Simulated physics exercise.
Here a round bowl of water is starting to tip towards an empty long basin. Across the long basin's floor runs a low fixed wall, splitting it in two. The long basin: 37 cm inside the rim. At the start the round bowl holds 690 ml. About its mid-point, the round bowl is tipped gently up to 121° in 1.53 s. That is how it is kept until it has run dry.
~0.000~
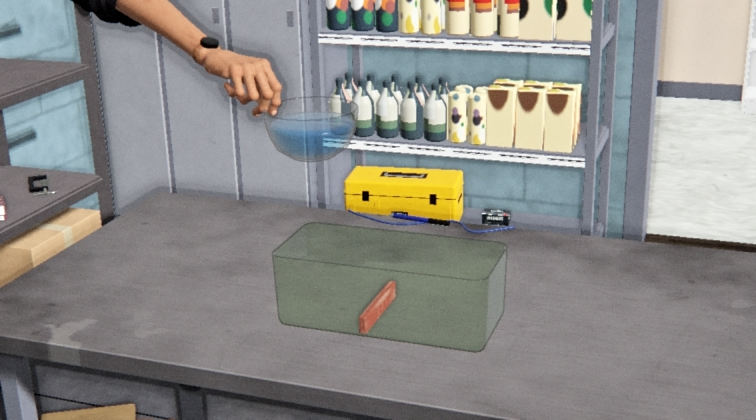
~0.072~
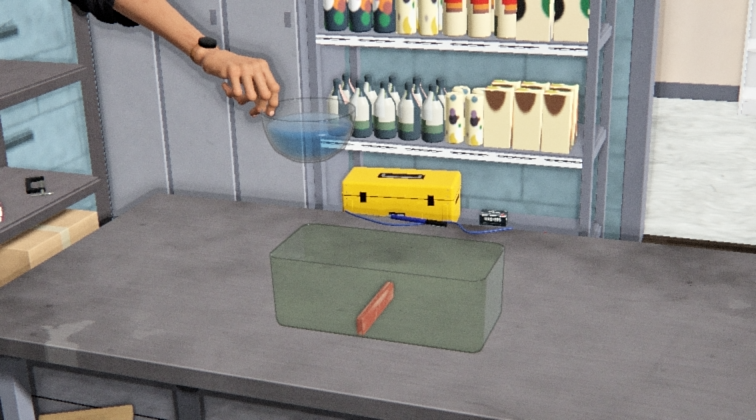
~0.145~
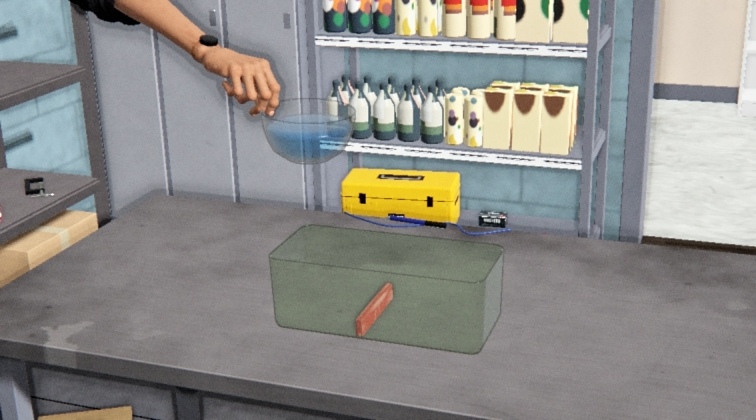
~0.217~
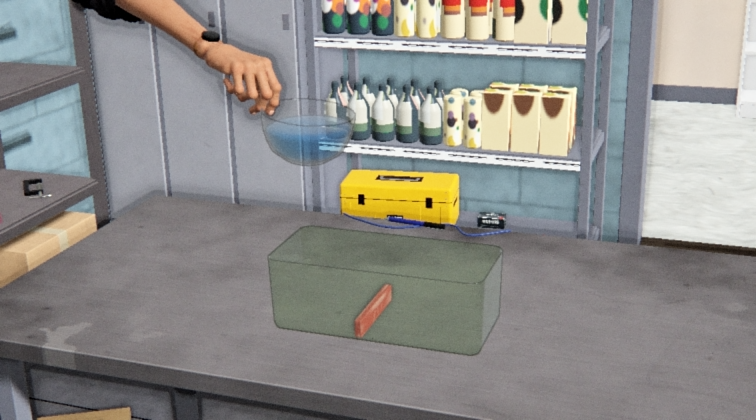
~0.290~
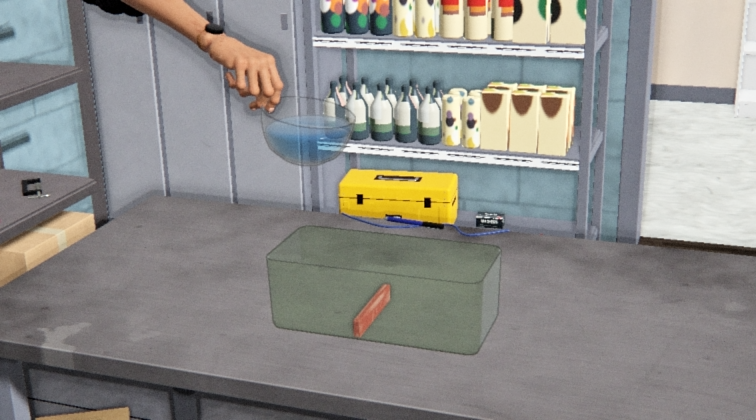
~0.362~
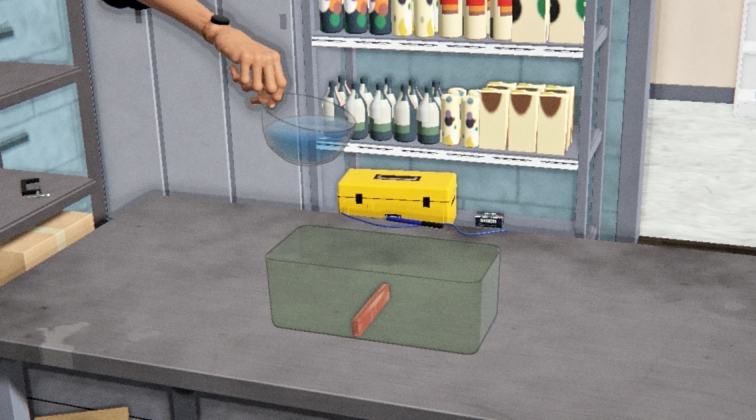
A hand gently tilts a round bowl of blue water above a long green basin.
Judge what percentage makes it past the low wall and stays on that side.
Some 80 per cent makes it over and stays.
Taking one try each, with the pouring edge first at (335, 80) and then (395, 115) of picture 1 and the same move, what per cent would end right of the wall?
I'd say 70 percent on the first go, 90 percent on the next.
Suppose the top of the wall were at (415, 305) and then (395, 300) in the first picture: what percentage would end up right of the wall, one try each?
Result: 30 per cent, then 65 per cent.
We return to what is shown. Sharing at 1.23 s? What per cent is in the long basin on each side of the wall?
About 14 left, about 80 right.
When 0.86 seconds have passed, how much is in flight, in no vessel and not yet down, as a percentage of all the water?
Estimate: Some 40 % of the total.
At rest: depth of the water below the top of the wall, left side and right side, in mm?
Measured: Left around 26 mm, right around 14 mm.
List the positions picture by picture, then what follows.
In the first picture, it leans 0°; its right rim is at (354, 112); the water meets the walls at (273, 119) and (353, 124); the long basin's rim runs from (289, 239) to (498, 263); the wall's top is at (378, 300).
In the second picture, it leans 1°; its right rim is at (352, 114); the water meets the walls at (271, 120) and (351, 126).
In the third picture, it leans 3°; its right rim is at (352, 117); the water meets the walls at (271, 120) and (351, 127).
In the fourth picture, it leans 6°; its right rim is at (352, 121); the water meets the walls at (270, 122) and (350, 129).
In the fifth picture, it leans 10°; its right rim is at (352, 124); the water meets the walls at (270, 122) and (350, 129).
In the sixth picture, it leans 16°; its right rim is at (352, 129); the water meets the walls at (270, 122) and (352, 129).
By 0.86 s the tilt is 72° and 41 per cent is still to pour, 1 is left of the wall and 19 right of it.
By 1.23 s the tilt is 110° and 0 per cent is still to pour, 14 is left of the wall and 79 right of it.
By 1.61 s the tilt is 121° and 0 per cent is still to pour, 18 is left of the wall and 81 right of it.
By 2.03 s the tilt is 121° and 0 per cent is still to pour, 20 is left of the wall and 80 right of it.
At rest 20 per cent lies left of the wall, 80 right of it and 1 outside.
